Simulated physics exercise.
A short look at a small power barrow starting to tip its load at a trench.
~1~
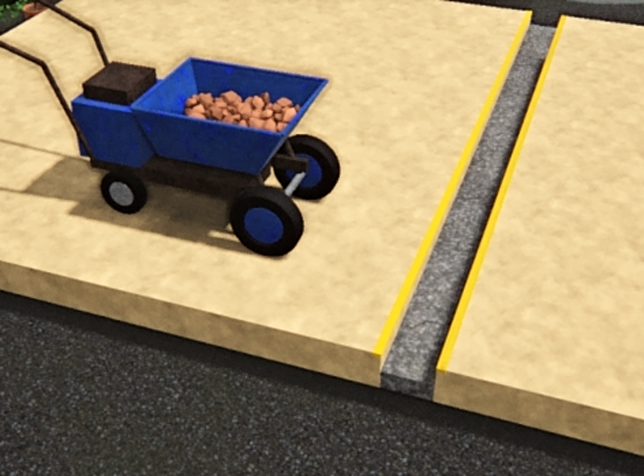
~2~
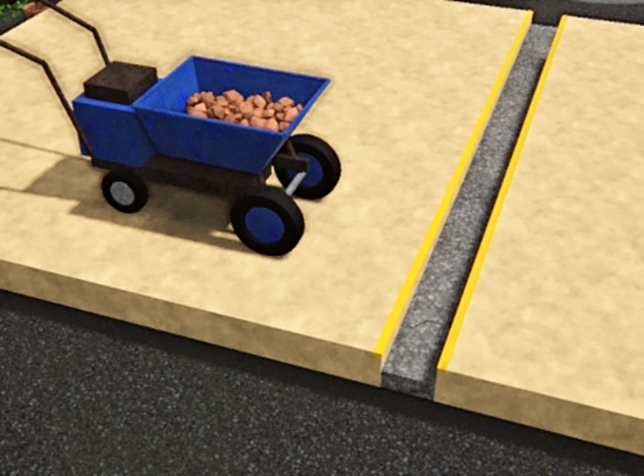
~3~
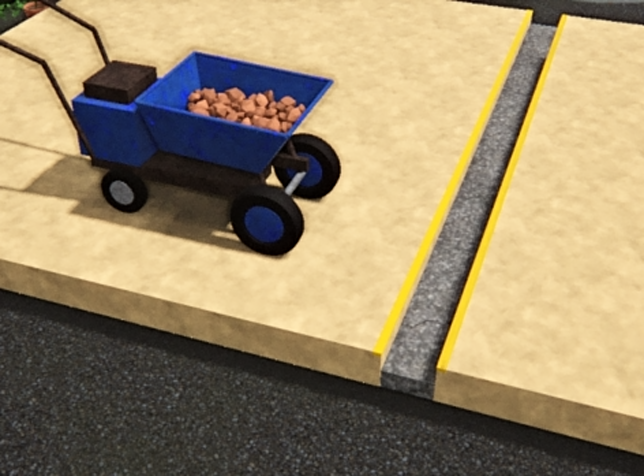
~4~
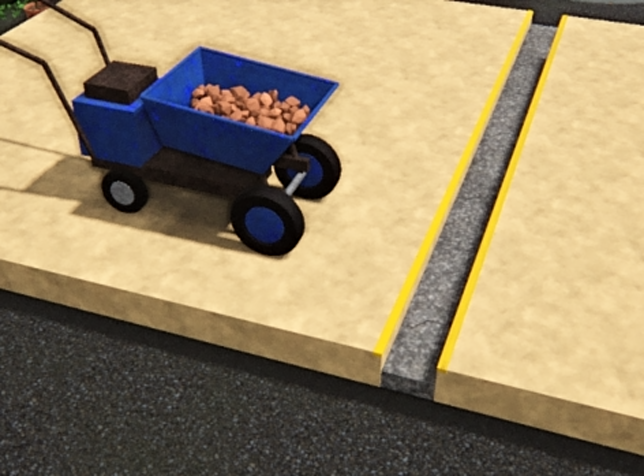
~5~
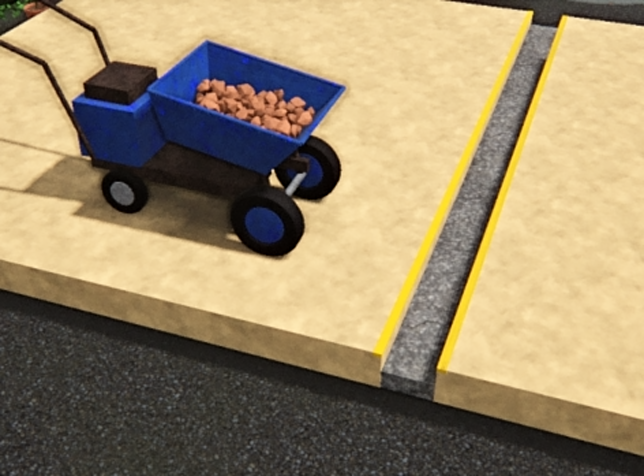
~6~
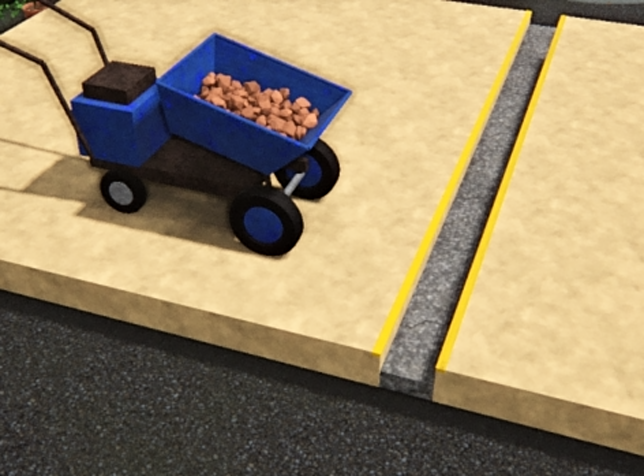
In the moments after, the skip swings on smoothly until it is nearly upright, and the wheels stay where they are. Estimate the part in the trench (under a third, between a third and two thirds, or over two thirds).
Between the edges lies from one third to two thirds of the load.
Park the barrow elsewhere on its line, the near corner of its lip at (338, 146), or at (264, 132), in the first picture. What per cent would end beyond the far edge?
Roughly 30 per cent, and 0 per cent.
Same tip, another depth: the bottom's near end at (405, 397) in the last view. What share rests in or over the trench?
About 50 per cent.
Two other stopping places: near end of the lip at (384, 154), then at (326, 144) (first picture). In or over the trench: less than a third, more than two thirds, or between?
At the first place under a third, at the second over two thirds.
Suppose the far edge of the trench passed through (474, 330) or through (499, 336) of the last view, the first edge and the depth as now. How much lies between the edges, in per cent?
The first gives 50 %, the second 50 %.
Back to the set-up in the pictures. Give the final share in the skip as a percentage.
Some 0 per cent.
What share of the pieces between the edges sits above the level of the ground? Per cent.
It comes to 5 per cent or so.
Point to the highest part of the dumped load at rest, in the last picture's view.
Close to (401, 230).
Soon after the last picture, skip tipped steeply; all in the skip.
A little later, skip tipped right over; most in the skip; a small part short of the trench; a stray few in or heaped over the trench; a stray few falling.
Later still, skip tipped right over; about a quarter in the skip; about a third short of the trench; about a third in or heaped over the trench; a stray few beyond it.
By the end, skip tipped right over; a stray few in the skip; about half short of the trench; about half in or heaped over the trench; a stray few beyond it.
